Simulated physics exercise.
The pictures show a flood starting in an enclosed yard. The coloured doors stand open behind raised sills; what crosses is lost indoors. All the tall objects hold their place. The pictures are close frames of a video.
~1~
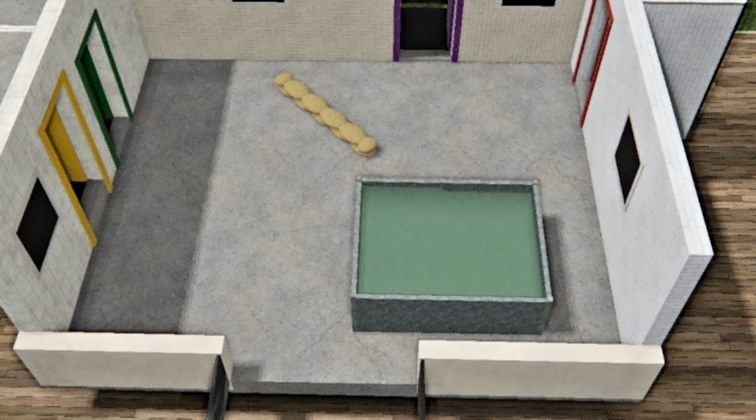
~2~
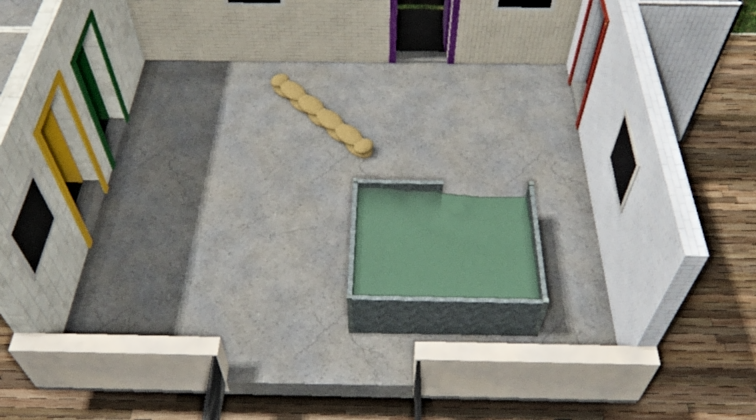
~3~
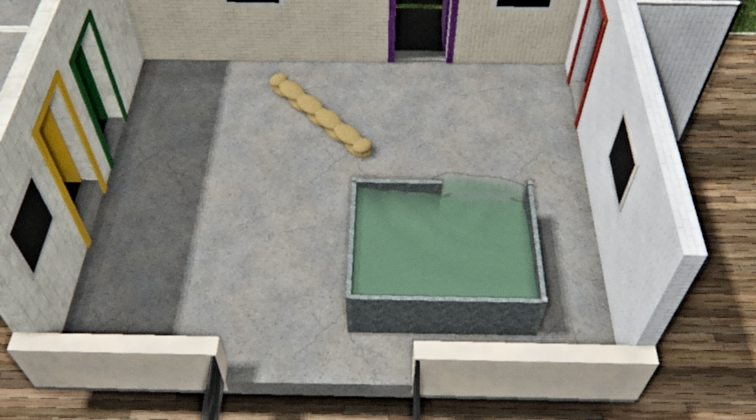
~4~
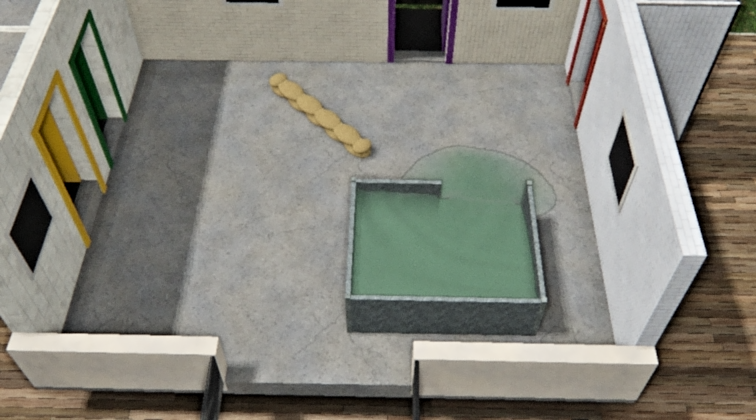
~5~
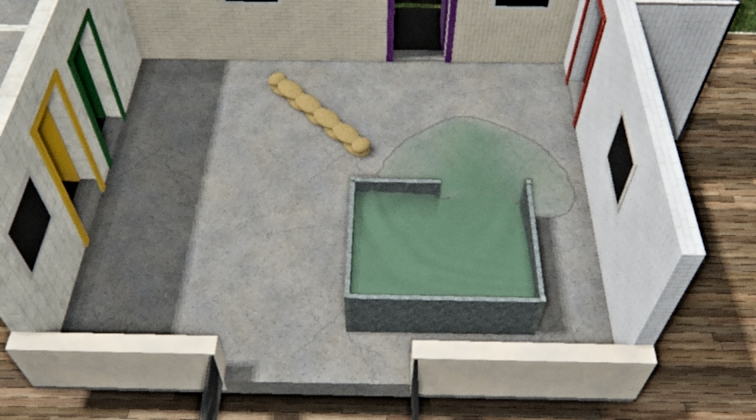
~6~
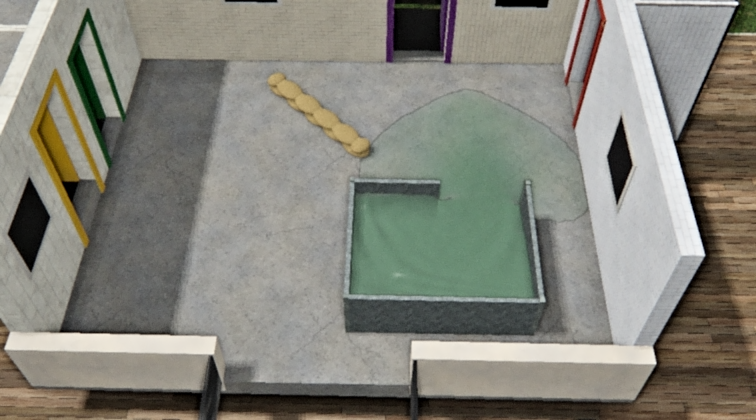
Green water pours through a gap in the tank's far side and spreads across the grey floor.
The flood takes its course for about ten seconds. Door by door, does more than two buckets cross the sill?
The yellow door stays under that; the red door takes more than that; the green door stays under that; the purple door takes more than that.
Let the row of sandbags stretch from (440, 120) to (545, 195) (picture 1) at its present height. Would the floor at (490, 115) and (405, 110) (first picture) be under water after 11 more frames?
In turn: Covered, covered.
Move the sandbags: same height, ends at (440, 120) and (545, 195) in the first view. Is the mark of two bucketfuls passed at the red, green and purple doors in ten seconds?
In short: The red one keeps below it; the green one goes over; the purple one takes more.
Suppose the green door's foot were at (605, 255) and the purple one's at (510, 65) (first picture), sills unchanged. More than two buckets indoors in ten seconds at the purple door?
My reading: The purple one lets more in.
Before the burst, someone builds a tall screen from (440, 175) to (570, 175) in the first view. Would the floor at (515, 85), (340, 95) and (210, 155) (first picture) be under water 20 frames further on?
As listed: Under water, flooded, flooded.
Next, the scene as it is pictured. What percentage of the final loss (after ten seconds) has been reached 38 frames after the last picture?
Some 80 per cent.
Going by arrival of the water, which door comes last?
That is the door marked yellow.
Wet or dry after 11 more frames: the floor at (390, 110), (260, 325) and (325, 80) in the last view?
As listed: Under water, dry, wet.
A moment on, water covers 30 % of the floor; the yellow door not reached, the red door wet at the sill, nothing in, the green door not reached, the purple door over two buckets in.
Next, water covers 30 % of the floor; the yellow door not reached, the red door under two buckets in, the green door not reached, the purple door far over two buckets in.
Then, water covers 40 % of the floor; the yellow door not reached, the red door far over two buckets in, the green door not reached, the purple door far over two buckets in.
Later, water covers 60 % of the floor; the yellow door wet at the sill, nothing in, the red door far over two buckets in, the green door wet at the sill, nothing in, the purple door far over two buckets in.
In the end, water covers 90 % of the floor; the yellow door wet at the sill, nothing in, the red door far over two buckets in, the green door wet at the sill, nothing in, the purple door far over two buckets in.
